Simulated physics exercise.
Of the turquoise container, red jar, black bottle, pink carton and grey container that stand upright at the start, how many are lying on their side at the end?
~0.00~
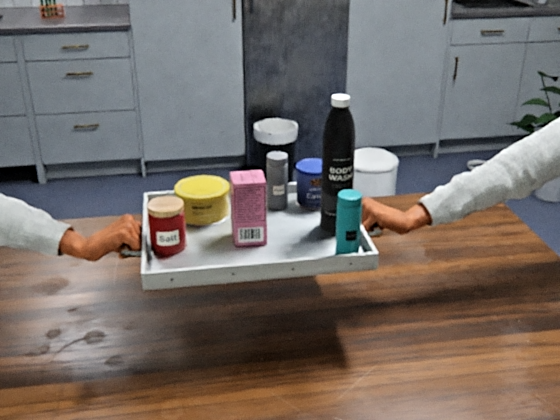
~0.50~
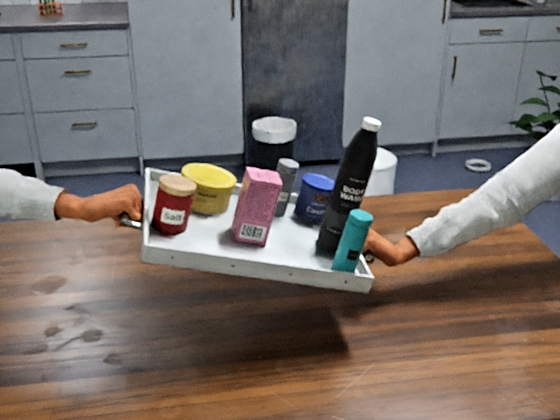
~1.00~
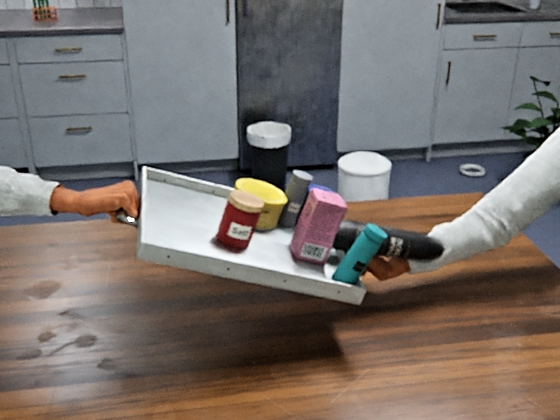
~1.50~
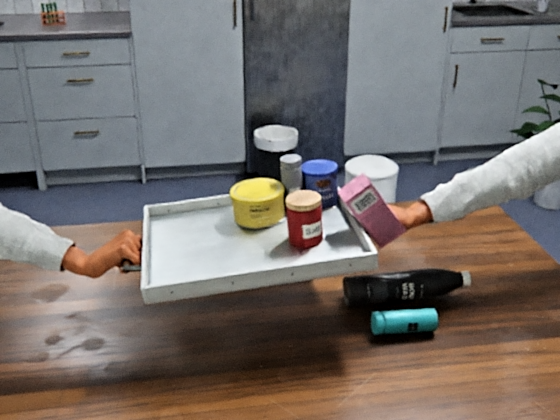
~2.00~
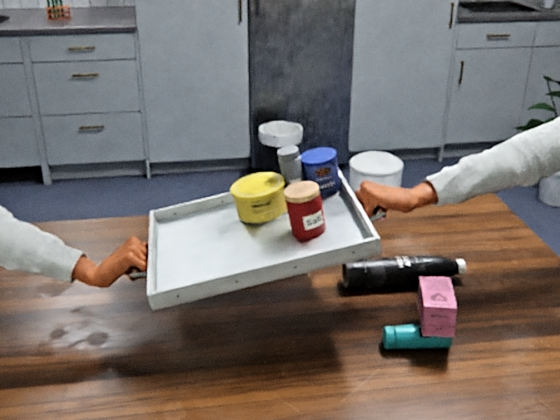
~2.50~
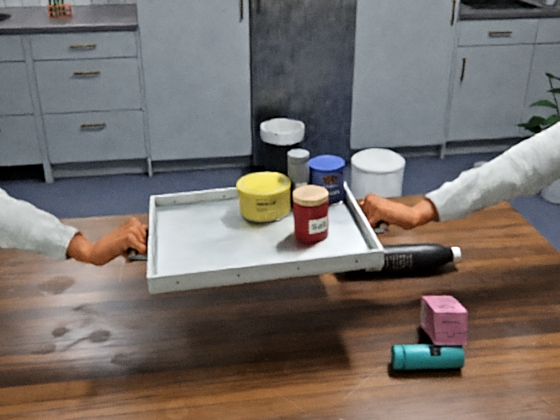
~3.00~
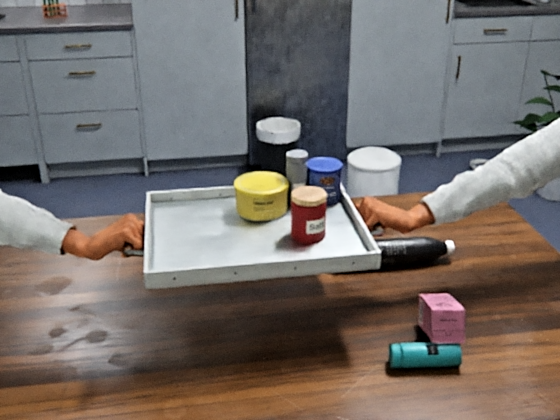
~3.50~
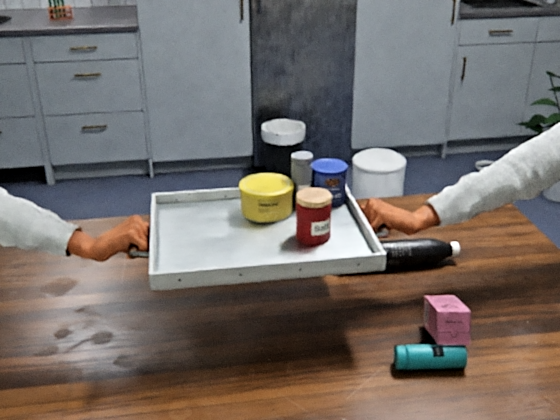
Three of them end up lying on their side, namely the turquoise container, the black bottle and the pink carton.
